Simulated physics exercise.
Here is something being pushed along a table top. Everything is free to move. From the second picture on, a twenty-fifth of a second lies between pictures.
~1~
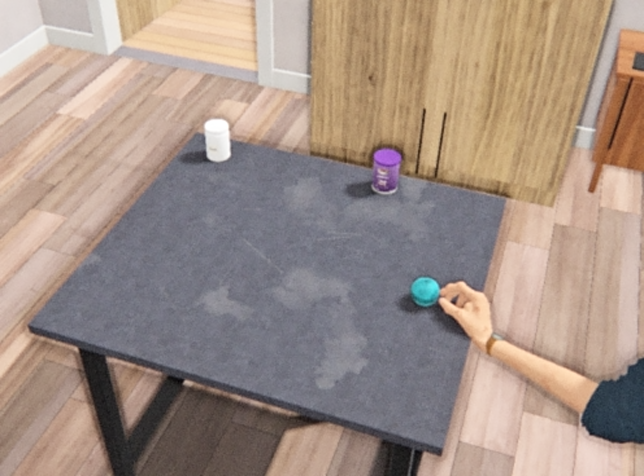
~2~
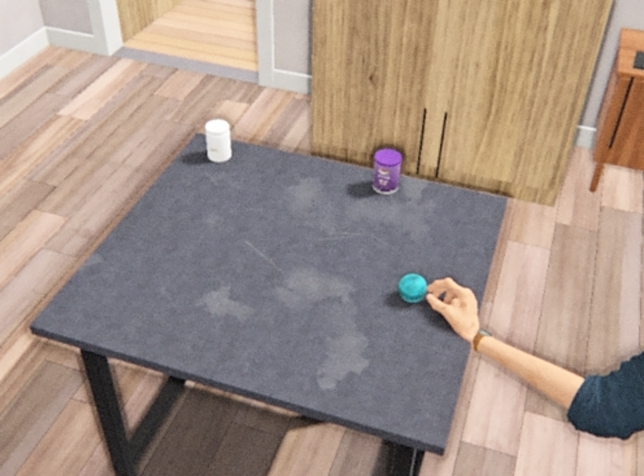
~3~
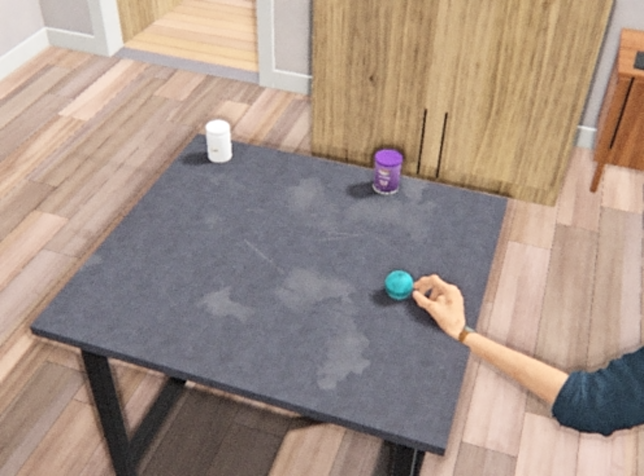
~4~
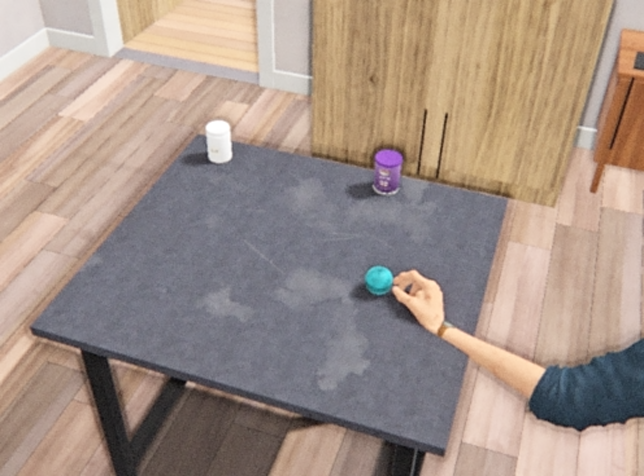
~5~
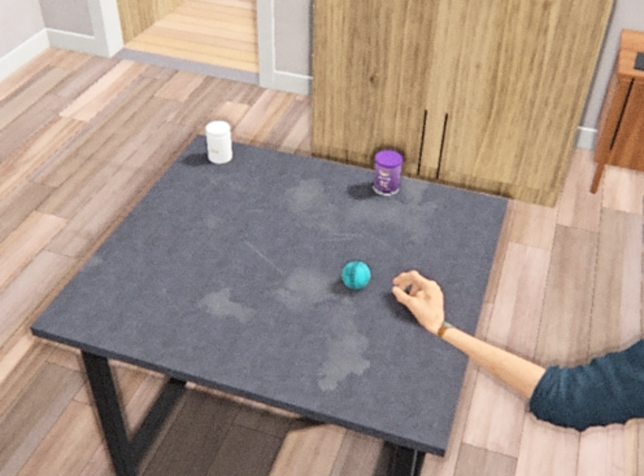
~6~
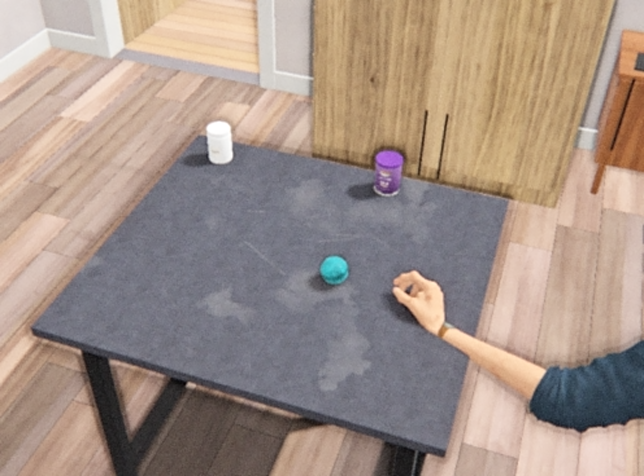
A turquoise ball sits near the right side of a dark grey table with pale patches, seen from above in a wood-floored room. A white container stands at the far left corner and a purple one at the back edge, before wooden cupboard doors. A dark-sleeved arm from the right pushes the ball leftward, then halts as the ball rolls on, left and slightly away, while the view stays practically still.
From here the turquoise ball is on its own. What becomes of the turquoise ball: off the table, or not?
The turquoise ball goes over the edge.
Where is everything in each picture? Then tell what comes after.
The first frame shows under the hand; turquoise ball (425, 292).
The second frame shows under the hand; turquoise ball (413, 288).
The third frame shows under the hand; turquoise ball (399, 285).
The fourth frame shows turquoise ball (379, 281).
The fifth frame shows turquoise ball (356, 275) moved about its own width.
The sixth frame shows turquoise ball (334, 270) moved well along.
Then, 0.20 s later than the last frame, turquoise ball moved well along near (235, 246).
Then, 0.50 s later than the last frame, turquoise ball now off the table.
Then, 0.80 s later than the last frame, things are still on the move.
When it is over, off the table, turquoise ball.
